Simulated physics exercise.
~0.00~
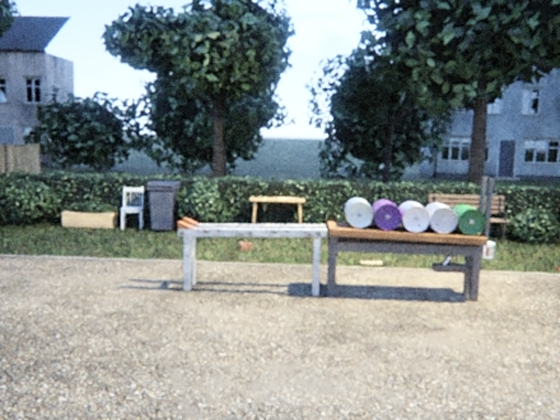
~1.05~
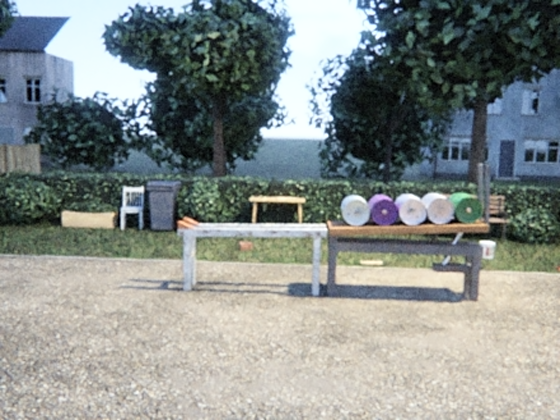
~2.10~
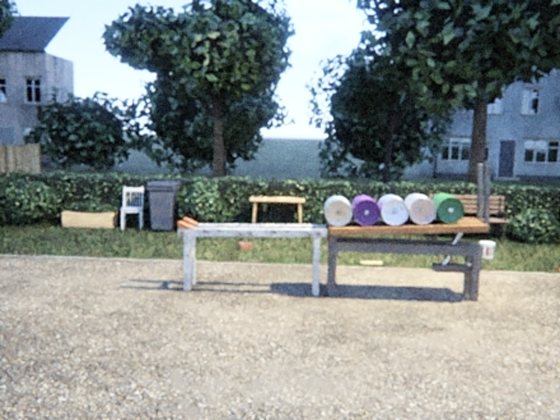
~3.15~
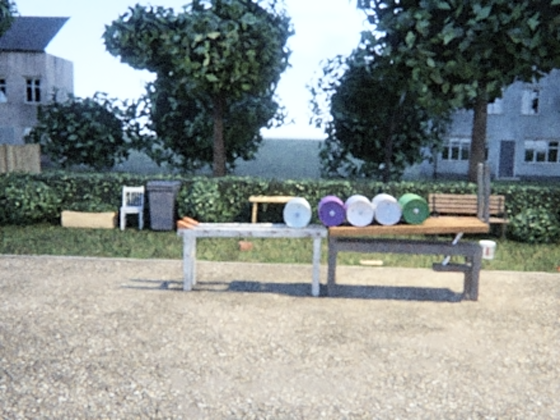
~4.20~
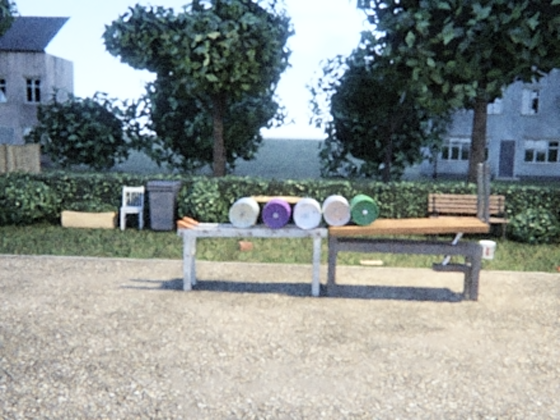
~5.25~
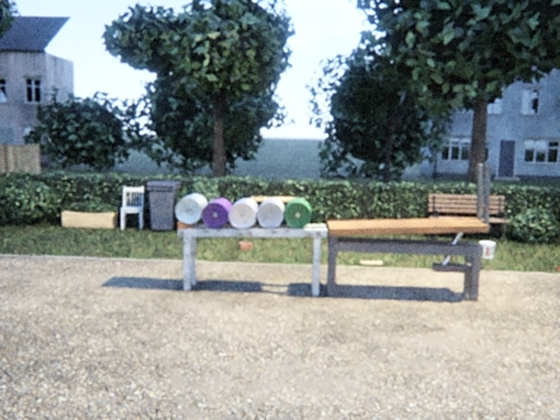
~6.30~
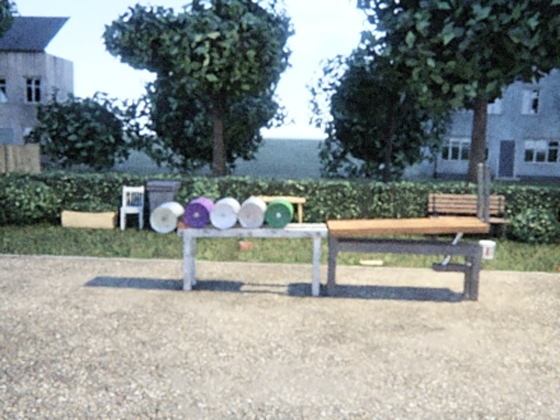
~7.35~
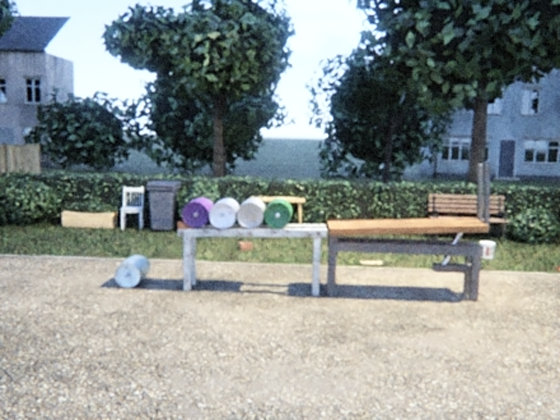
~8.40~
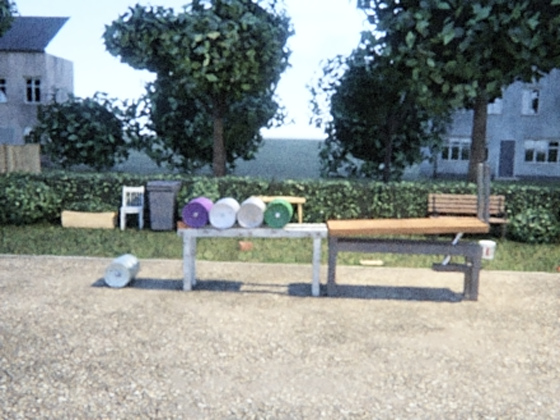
Five drum-like kegs, one purple, one green and the others pale, roll left in a row from a wooden deck onto a lower white rack, where the leading pale one drops off the far end to the gravel and the remaining four come to rest on the rack.
